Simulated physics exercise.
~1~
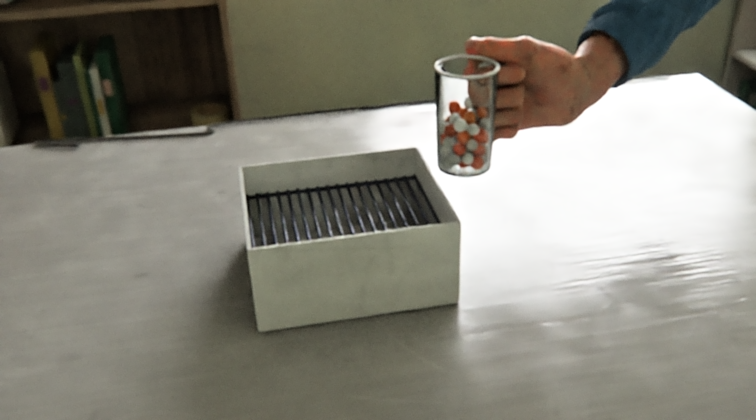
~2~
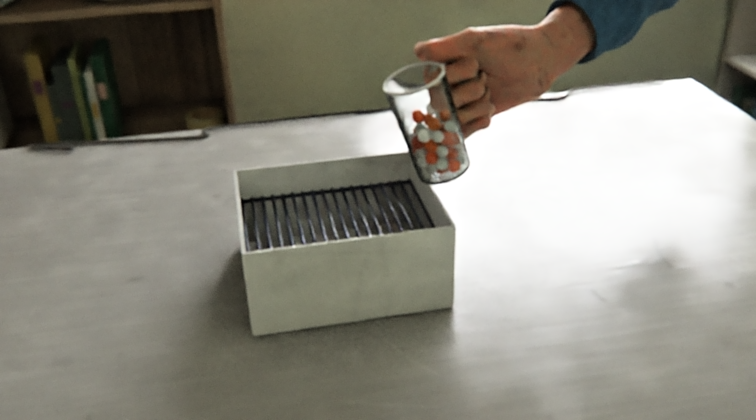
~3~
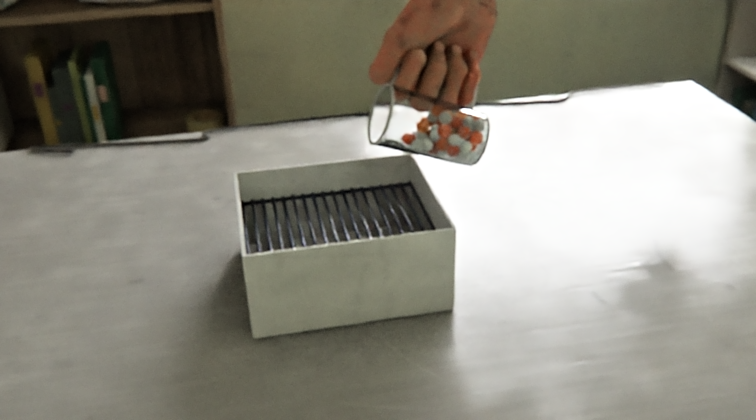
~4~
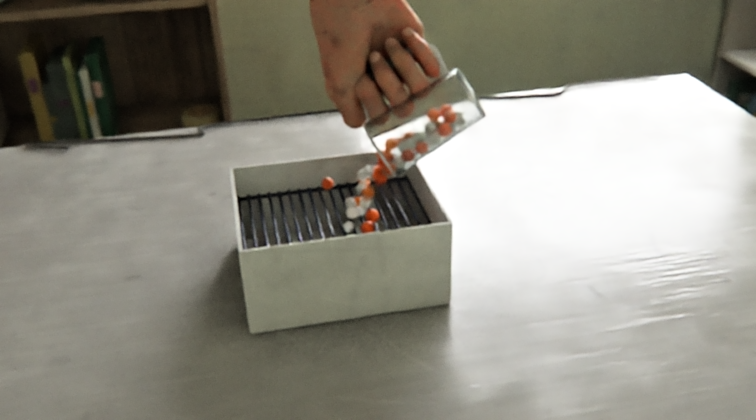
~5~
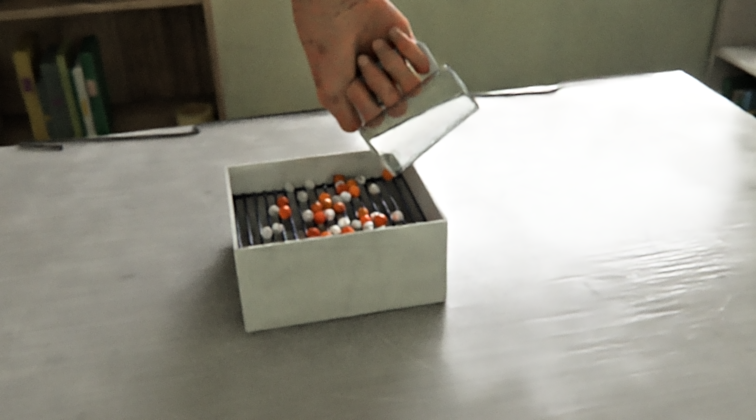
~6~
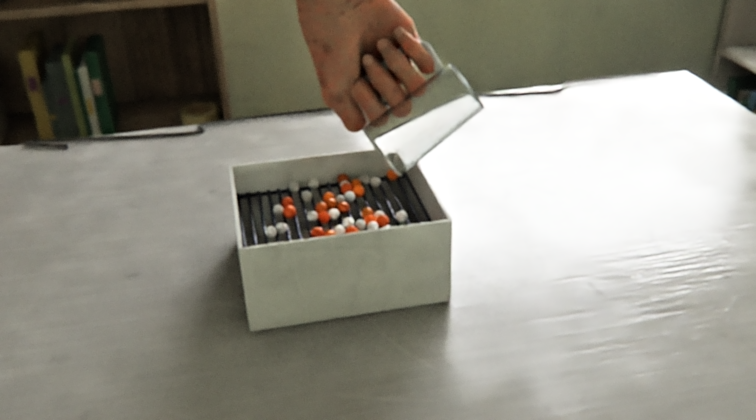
On a gray table, a hand tips orange and white pieces onto a box's rack, where they stay.
